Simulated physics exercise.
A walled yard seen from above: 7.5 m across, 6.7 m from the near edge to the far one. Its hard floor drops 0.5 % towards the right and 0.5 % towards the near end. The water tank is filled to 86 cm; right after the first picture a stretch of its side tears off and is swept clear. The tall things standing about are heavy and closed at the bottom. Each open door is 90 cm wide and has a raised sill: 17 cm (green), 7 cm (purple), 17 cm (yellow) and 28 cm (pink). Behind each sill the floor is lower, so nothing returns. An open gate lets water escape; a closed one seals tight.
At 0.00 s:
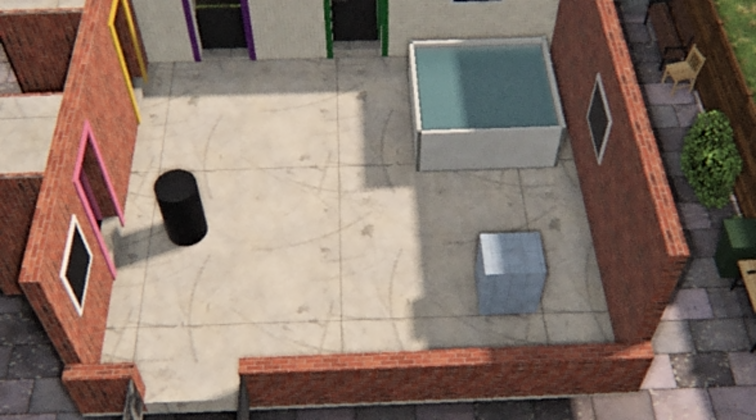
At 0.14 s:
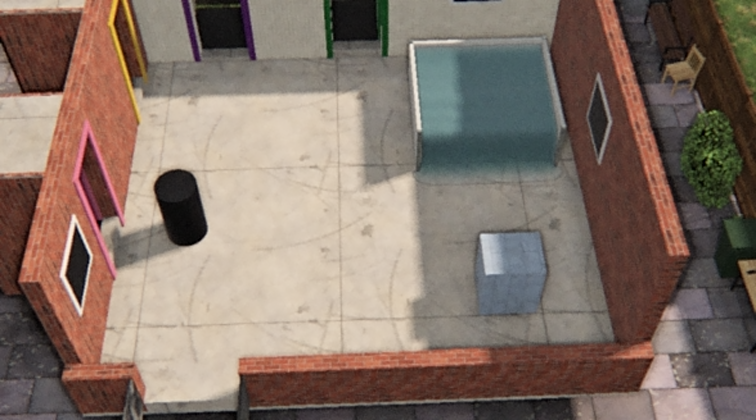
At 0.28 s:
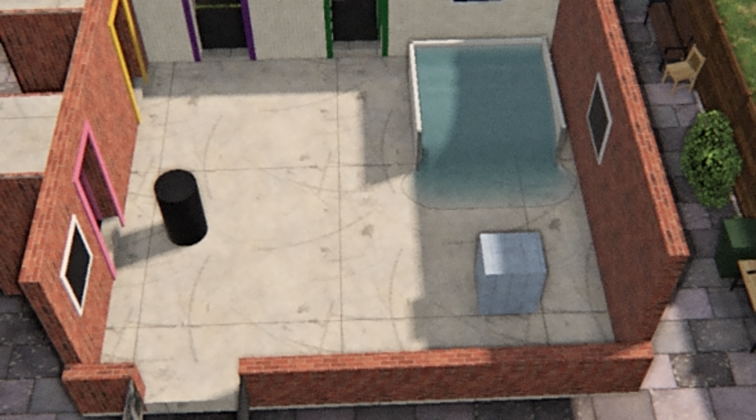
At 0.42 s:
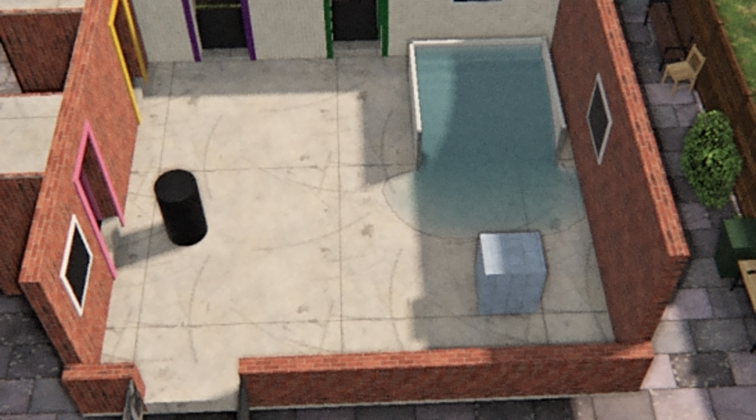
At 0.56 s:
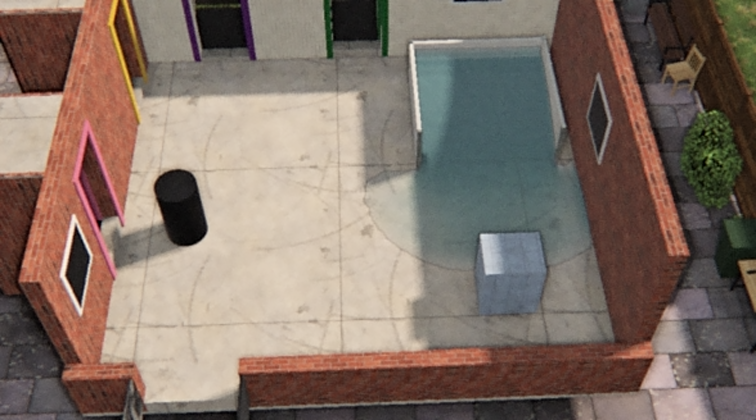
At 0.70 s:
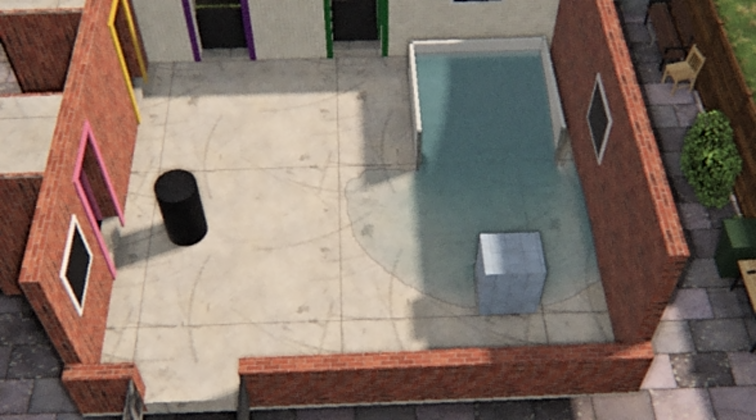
At first, water sits still in a white-walled tank at the upper right of a brick-walled yard, with a black cylinder and a grey block nearby. Then the tank's near side is gone and water pours onto the pale floor, spreading in a widening, rounded sheet towards the near wall and around the block.
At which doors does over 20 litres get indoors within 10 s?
Within that time: At the green door it does not reach the limit; at the purple door it passes the limit; at the yellow door it stays under the limit; at the pink door it keeps below the limit.
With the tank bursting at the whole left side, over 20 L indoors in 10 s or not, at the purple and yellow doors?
Then: Purple above, yellow over.
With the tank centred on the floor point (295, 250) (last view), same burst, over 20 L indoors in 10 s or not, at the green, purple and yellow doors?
Against that limit: Green below, purple under, yellow below.
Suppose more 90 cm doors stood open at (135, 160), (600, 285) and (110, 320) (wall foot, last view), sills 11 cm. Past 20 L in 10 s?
In that order: Below, over, over.
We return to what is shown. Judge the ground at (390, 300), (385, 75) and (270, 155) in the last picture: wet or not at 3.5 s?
In that order: Flooded, not reached, still dry.
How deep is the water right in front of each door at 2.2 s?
In cm: Green 0, purple 0, yellow 0, pink 0.
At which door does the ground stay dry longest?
Last comes the green one.
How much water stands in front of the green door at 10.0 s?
About 8.0 cm.
After 1.4 s water covers 35 % of the floor and is deepest (75 cm) near (615, 358); green door not reached, purple door not reached, yellow door not reached, pink door not reached.
After 2.2 s water covers 40 % of the floor and is deepest (61 cm) near (618, 369); green door not reached, purple door not reached, yellow door not reached, pink door not reached.
After 3.5 s water covers 50 % of the floor and is deepest (32 cm) near (112, 376); green door not reached, purple door not reached, yellow door not reached, pink door 1 cm at the sill, 0 L in.
After 6.0 s water covers 80 % of the floor and is deepest (32 cm) near (149, 68); green door not reached, purple door 8 cm at the sill, 2 L in, yellow door 9 cm at the sill, 0 L in, pink door 20 cm at the sill, 3 L in.
After 10.0 s water covers 100 % of the floor and is deepest (14 cm) near (422, 60); green door 8 cm at the sill, 0 L in, purple door 11 cm at the sill, 68 L in, yellow door 8 cm at the sill, 0 L in, pink door 8 cm at the sill, 3 L in.
